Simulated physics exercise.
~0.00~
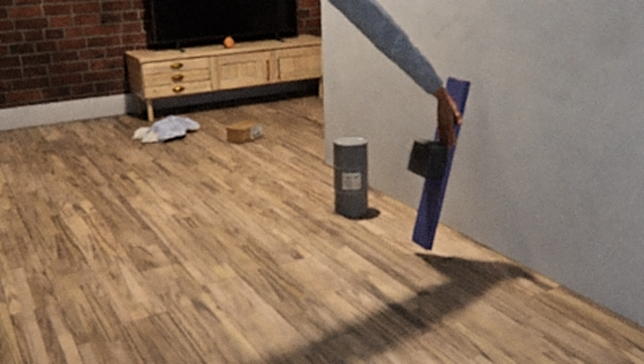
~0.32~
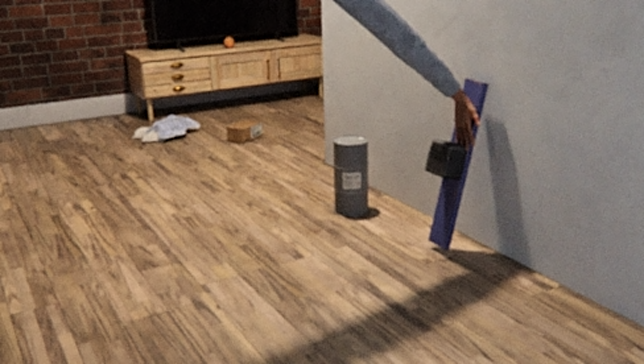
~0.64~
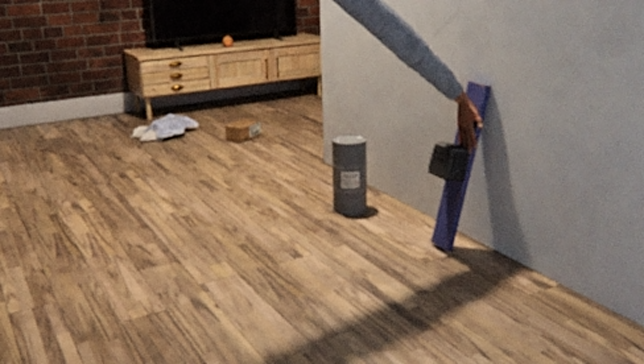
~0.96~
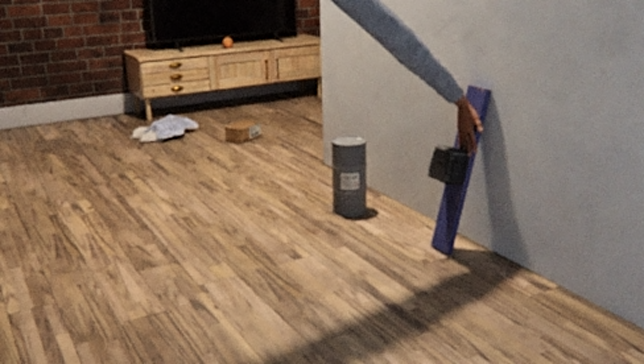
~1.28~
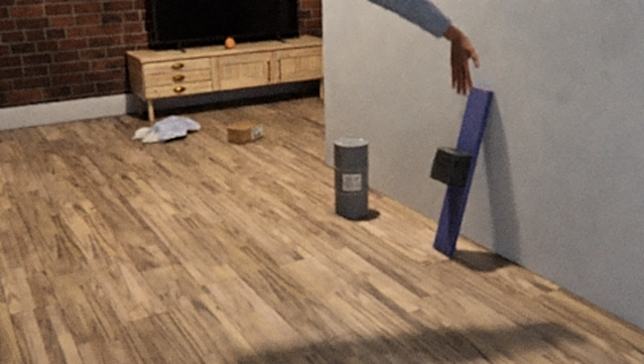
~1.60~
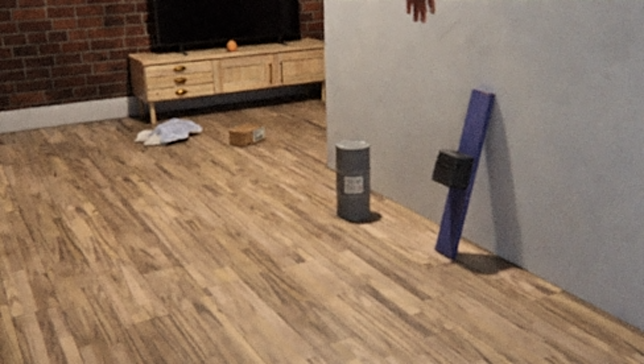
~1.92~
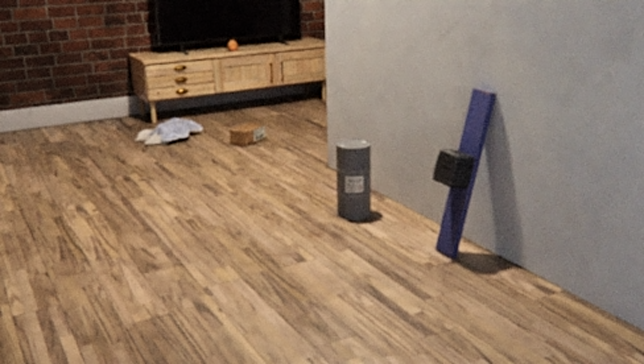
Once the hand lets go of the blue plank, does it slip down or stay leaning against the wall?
It stays leaning against the wall after the hand draws away.
